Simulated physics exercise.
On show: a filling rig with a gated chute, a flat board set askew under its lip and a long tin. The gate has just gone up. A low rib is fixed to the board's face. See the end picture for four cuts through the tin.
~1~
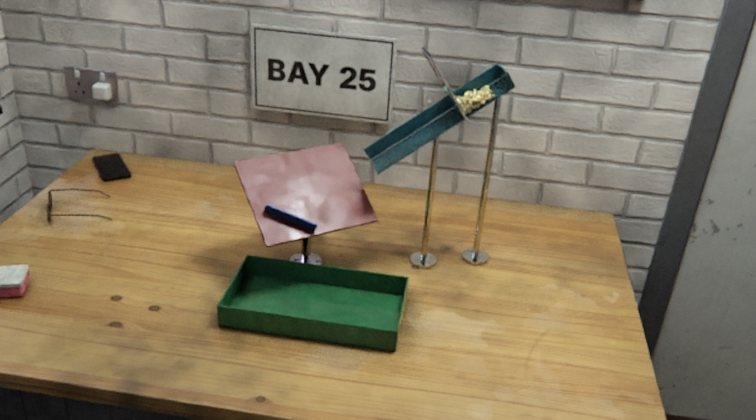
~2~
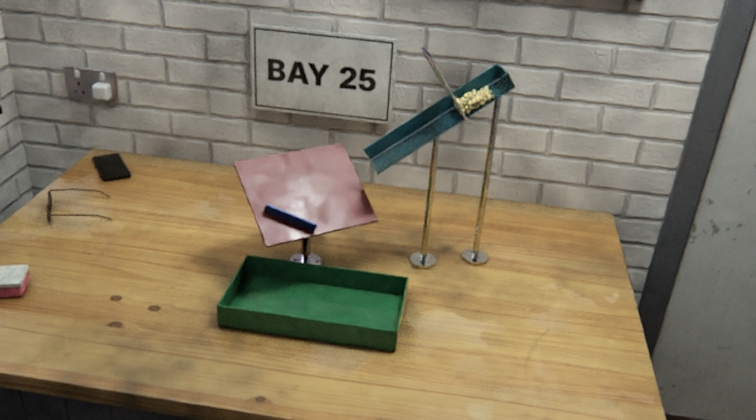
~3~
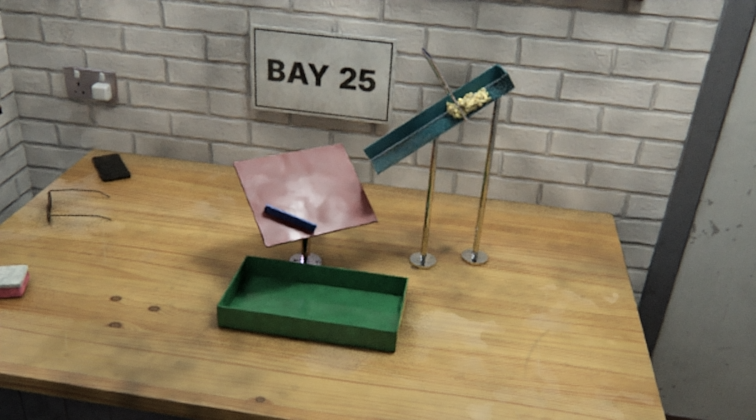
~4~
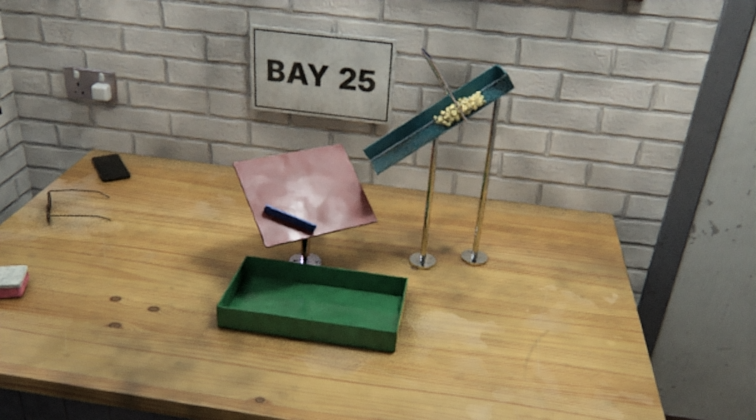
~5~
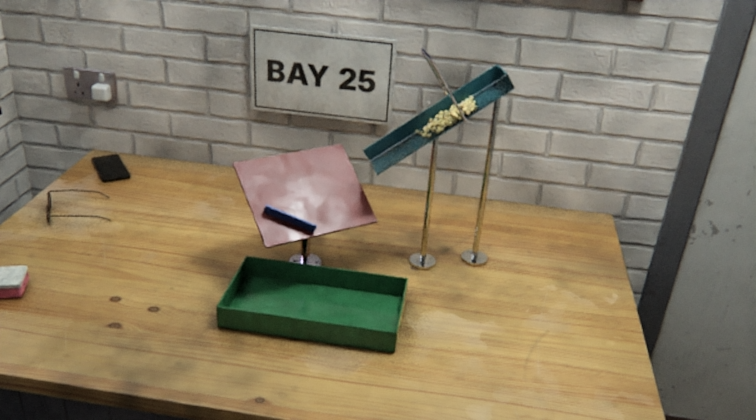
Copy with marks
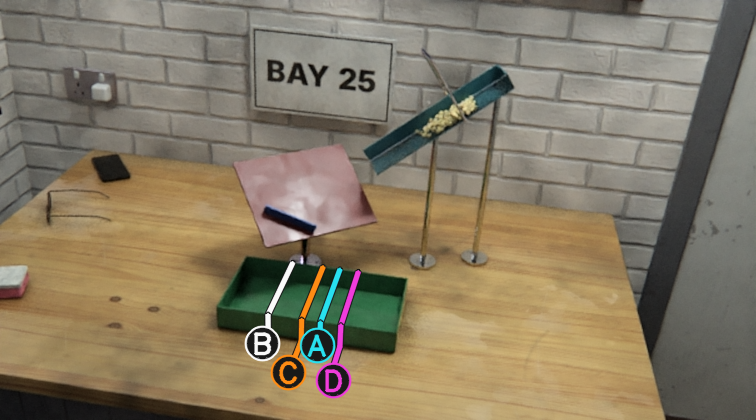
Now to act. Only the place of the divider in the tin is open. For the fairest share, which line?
Choose A.
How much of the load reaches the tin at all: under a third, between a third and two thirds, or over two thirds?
It is over two thirds.
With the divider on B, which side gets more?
The right side.
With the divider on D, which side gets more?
Left.
On the marked copy, line A crosses the front rim at (320, 321); line B crosses the front rim at (268, 314); line C crosses the front rim at (301, 319); line D crosses the front rim at (341, 324).
For line A, of what is caught, roughly half on the left of the divider, roughly half on the right.
For line B, of what is caught, not one piece on the left of the divider, every piece on the right.
For line C, of what is caught, just a few on the left of the divider, almost all on the right.
For line D, of what is caught, almost all on the left of the divider, about a tenth on the right.
